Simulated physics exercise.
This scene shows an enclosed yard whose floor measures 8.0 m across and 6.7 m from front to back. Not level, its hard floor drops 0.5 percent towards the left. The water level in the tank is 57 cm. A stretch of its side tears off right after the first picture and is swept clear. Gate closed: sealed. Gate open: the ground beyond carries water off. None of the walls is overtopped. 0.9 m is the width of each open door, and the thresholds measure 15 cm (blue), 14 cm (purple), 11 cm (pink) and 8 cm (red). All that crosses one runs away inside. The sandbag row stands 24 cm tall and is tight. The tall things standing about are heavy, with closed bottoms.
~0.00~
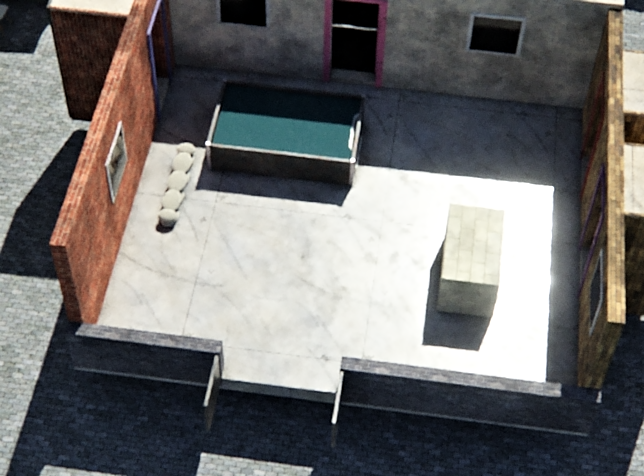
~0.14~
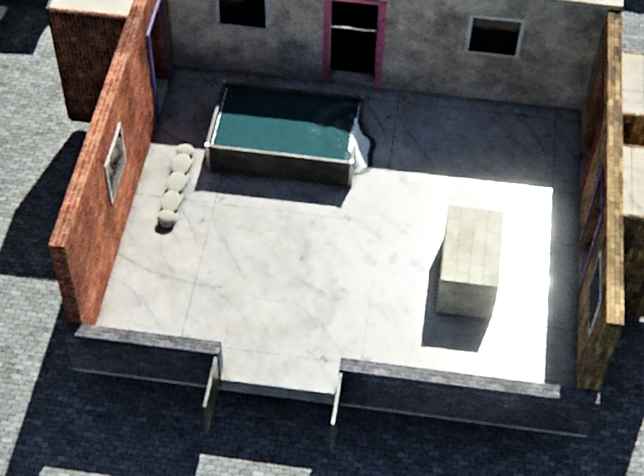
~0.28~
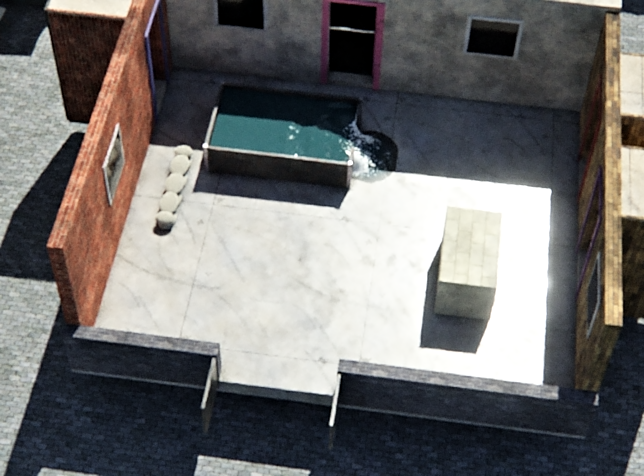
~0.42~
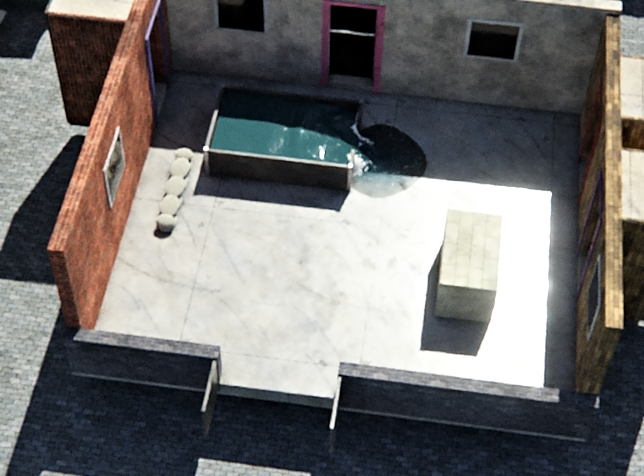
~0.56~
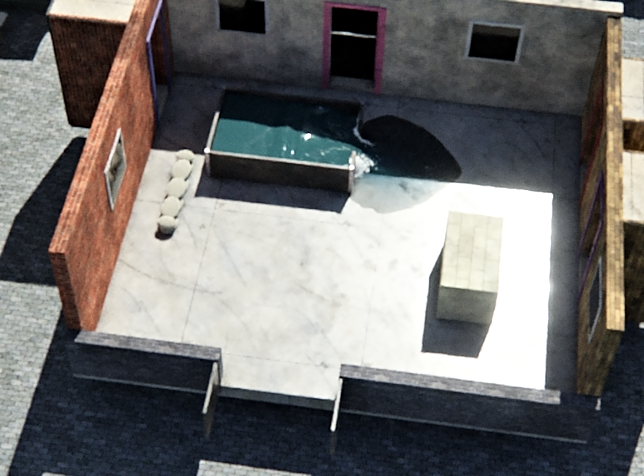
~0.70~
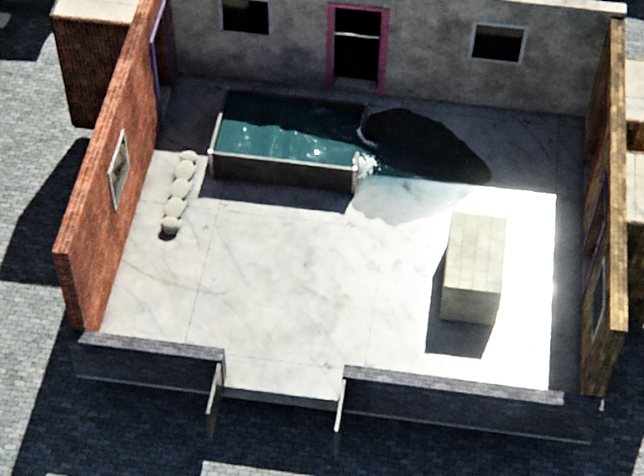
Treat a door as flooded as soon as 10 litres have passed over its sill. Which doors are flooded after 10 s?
One by one: The blue door will most likely respect the limit; the purple door will most likely respect the limit; the pink door will most likely respect the limit; the red door will most likely bust the limit.
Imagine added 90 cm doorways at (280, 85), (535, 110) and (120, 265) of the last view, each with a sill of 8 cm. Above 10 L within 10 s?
In turn: Short of it, beyond it, short of it.
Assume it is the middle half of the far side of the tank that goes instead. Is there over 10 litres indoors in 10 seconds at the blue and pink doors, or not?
Blue goes beyond, pink goes beyond, judged against that limit.
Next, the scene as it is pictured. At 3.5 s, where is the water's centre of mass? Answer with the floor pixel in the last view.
About (395, 168).
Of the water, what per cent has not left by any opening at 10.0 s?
Around 96 percent of the water.
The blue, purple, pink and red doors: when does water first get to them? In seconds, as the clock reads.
Blue not in the 10 s, purple 2.2 s, pink 3.6 s, red 1.4 s.
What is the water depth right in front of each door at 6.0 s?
You'd see blue at 0 cm, purple at 6 cm, pink at 1 cm and red at 9 cm.
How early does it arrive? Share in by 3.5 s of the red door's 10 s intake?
Some 45 per cent by then.
After 1.4 s water covers 25 % of the floor and is deepest (29 cm) near (368, 164); blue door not reached, purple door not reached, pink door not reached, red door 2 cm at the sill, 0 L in.
After 2.2 s water covers 30 % of the floor and is deepest (32 cm) near (585, 117); blue door not reached, purple door 5 cm at the sill, 0 L in, pink door not reached, red door 14 cm at the sill, 5 L in.
After 3.5 s water covers 35 % of the floor and is deepest (22 cm) near (546, 127); blue door not reached, purple door 11 cm at the sill, 0 L in, pink door not reached, red door 17 cm at the sill, 41 L in.
After 6.0 s water covers 40 % of the floor and is deepest (14 cm) near (490, 239); blue door not reached, purple door 6 cm at the sill, 1 L in, pink door 1 cm at the sill, 0 L in, red door 9 cm at the sill, 84 L in.
After 10.0 s water covers 70 % of the floor and is deepest (8 cm) near (500, 398); blue door not reached, purple door 5 cm at the sill, 1 L in, pink door 3 cm at the sill, 0 L in, red door 7 cm at the sill, 87 L in.
